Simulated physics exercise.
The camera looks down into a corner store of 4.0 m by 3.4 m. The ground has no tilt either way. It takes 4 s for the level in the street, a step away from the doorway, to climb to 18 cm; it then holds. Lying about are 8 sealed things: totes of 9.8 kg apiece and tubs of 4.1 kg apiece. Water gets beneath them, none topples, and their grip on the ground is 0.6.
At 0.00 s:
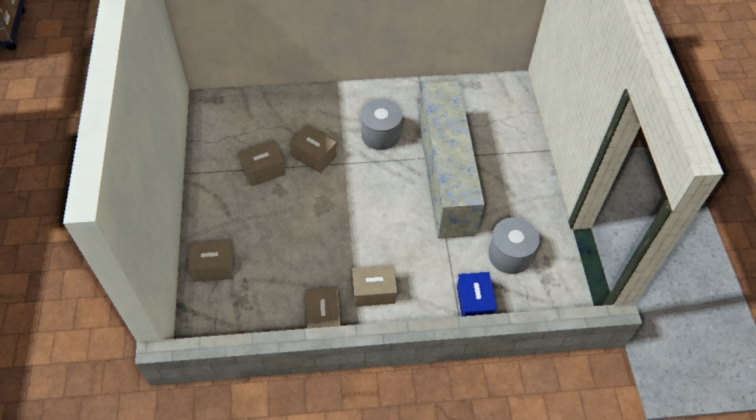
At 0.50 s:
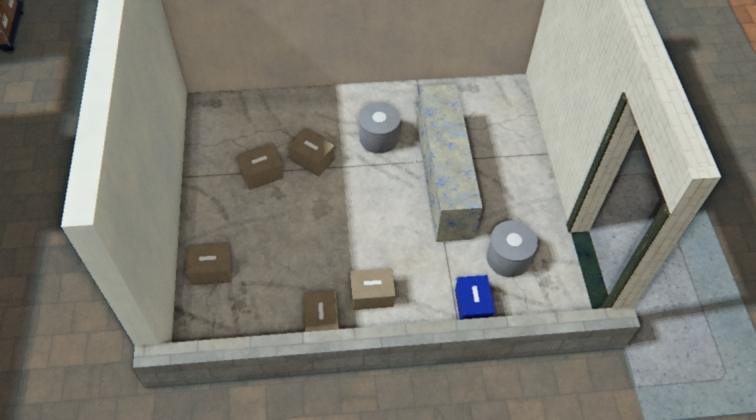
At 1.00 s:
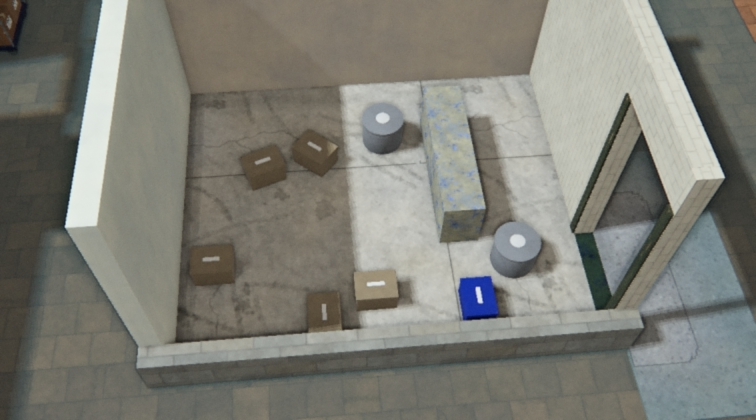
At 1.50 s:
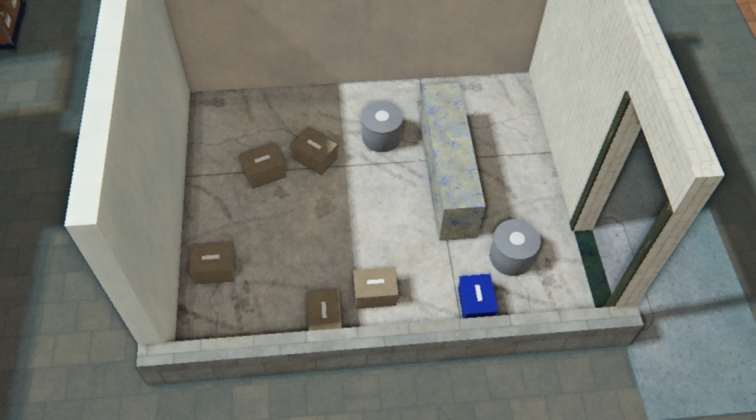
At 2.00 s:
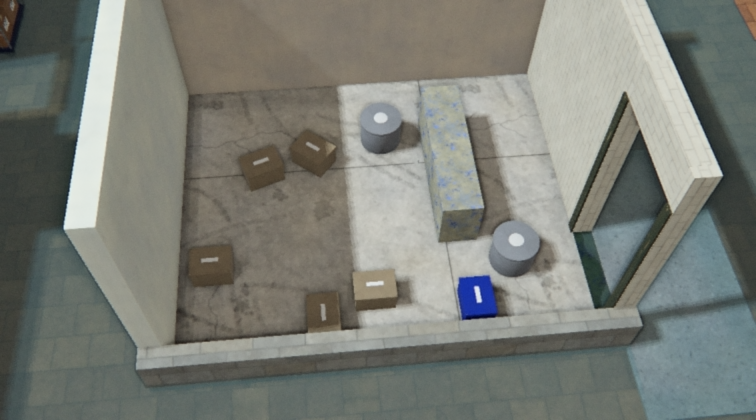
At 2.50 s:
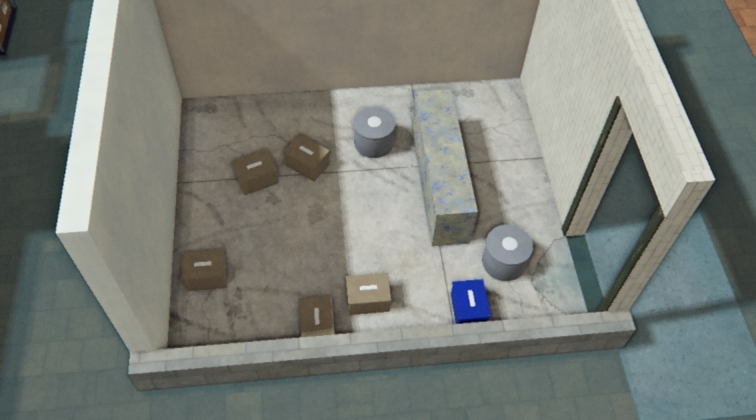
Water spreading across the paving outside a roofless corner store and reaching the doorway, while boxes and round tubs inside stay still.
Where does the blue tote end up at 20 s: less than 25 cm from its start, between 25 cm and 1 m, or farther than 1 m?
By 20 s the blue tote goes beyond 1 m.
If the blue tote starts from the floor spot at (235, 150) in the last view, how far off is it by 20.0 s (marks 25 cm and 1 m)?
Outcome - it ends up well away.
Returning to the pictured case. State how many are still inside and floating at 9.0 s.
4.
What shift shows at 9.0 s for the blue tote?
I'd put it at around 200 cm.
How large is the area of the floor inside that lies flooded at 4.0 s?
Wet area: Approx. 2.5 m2.
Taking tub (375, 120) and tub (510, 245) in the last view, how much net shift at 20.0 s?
200 cm and 20 cm respectively.
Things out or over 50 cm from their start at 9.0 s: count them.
By then the count is 4.
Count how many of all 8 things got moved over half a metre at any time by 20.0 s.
I count 8.
After 4.0 s the blue tote is near (462, 299), 0.1 m from its start, aground; 1 afloat.
After 9.0 s the blue tote is near (248, 322), 2.1 m from its start, afloat; 4 afloat.
After 16.0 s the blue tote is near (216, 203), 2.7 m from its start, afloat; 8 afloat.
After 20.0 s the blue tote is near (481, 89), 2.6 m from its start, afloat; 8 afloat.
